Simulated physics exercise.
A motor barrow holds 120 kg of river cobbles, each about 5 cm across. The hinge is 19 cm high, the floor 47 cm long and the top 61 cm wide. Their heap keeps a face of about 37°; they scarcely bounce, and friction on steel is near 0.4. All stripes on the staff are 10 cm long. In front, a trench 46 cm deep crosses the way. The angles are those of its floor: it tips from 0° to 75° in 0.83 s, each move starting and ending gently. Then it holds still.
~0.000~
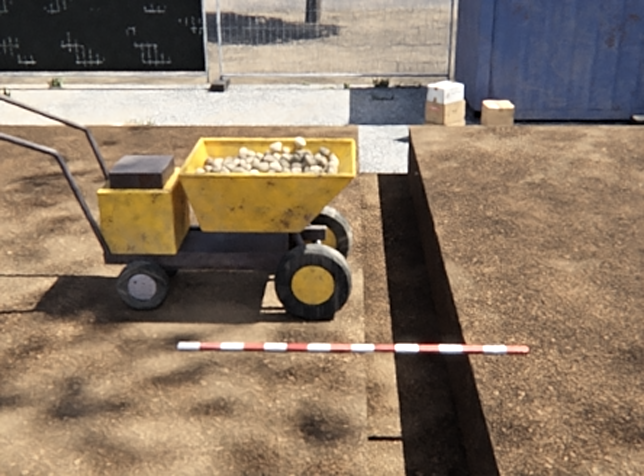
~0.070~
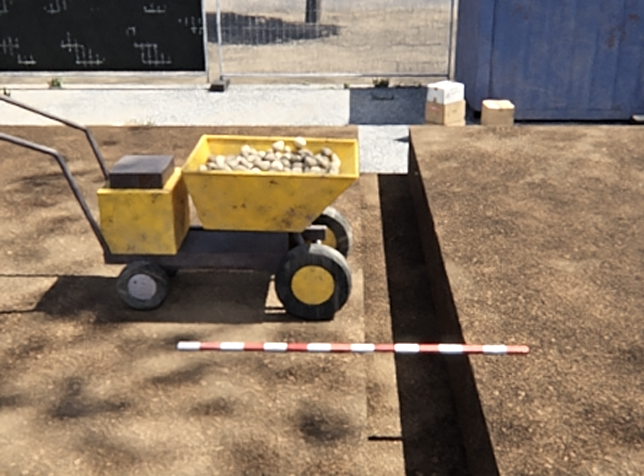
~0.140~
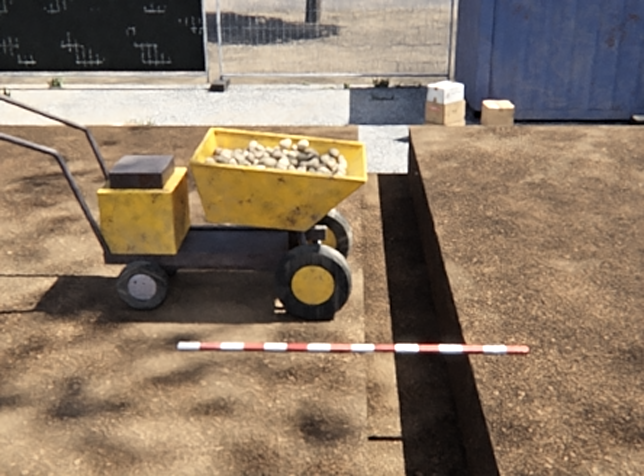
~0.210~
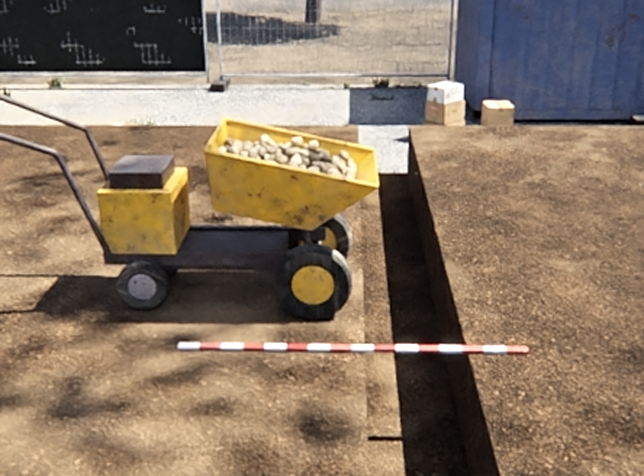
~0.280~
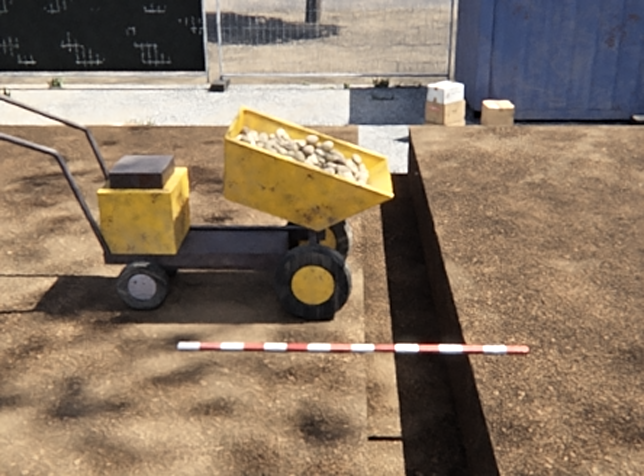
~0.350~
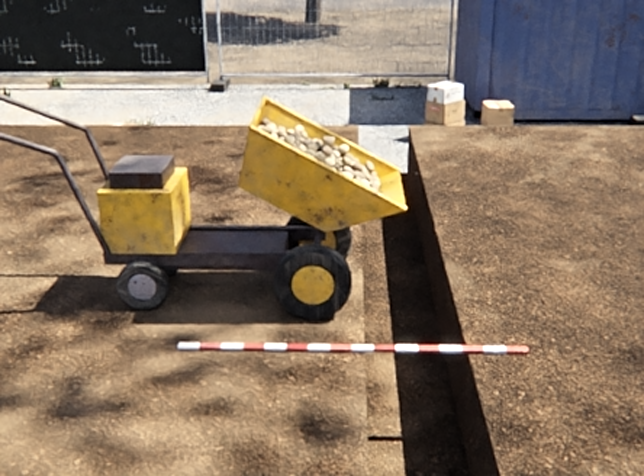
The video shows a yellow motor barrow loaded with pale river cobbles standing beside a trench, behind a red and white striped staff, as its skip gradually tilts down toward the right, its rear edge rising and its lip reaching over the trench.
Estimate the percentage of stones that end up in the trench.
Roughly 33 per cent.
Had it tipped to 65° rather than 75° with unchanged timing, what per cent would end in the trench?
It would be near 40 per cent.
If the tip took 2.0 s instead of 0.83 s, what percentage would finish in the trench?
I'd put it at some 50 in a hundred.
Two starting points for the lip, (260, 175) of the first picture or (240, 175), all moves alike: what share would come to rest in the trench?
100 %, then 80 %.
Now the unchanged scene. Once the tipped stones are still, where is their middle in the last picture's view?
In the last view, about (484, 290).
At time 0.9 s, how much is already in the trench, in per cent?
By that point it's something like 10 in a hundred.
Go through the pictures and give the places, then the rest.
In the first picture, lip at (354, 176), floor tilted 0°, highest stones at (287, 155).
In the second picture, the skip is at 2°, its lip at (357, 177); the top of the load is at (275, 155); the stones move at 0.3 m/s on average.
In the third picture, lip at (366, 181), floor tilted 6°, highest stones at (273, 152); the stones move at 0.6 m/s on average.
In the fourth picture, lip at (378, 187), floor tilted 12°, highest stones at (252, 149); the stones move at 0.9 m/s on average.
In the fifth picture, the skip is at 20°, its lip at (392, 197); the top of the load is at (259, 139); the stones move at 1.1 m/s on average.
In the sixth picture, the skip is at 29°, its lip at (406, 209); the top of the load is at (274, 130); the stones move at 1.2 m/s on average.
After 0.6 s the floor is at 63°; 100 % in the skip; the foremost stones are at (428, 244).
After 0.9 s the floor is at 75°; 55 % in the skip, 10 % in the trench, 35 % past the trench; the foremost stones are at (522, 296).
After 1.3 s the floor is at 75°; 10 % in the skip, 22 % in the trench, 68 % past the trench; the foremost stones are at (625, 275).
After 3.2 s the floor is at 75°; 0 % in the skip, 33 % in the trench, 67 % past the trench; the foremost stones are past the picture's edge.
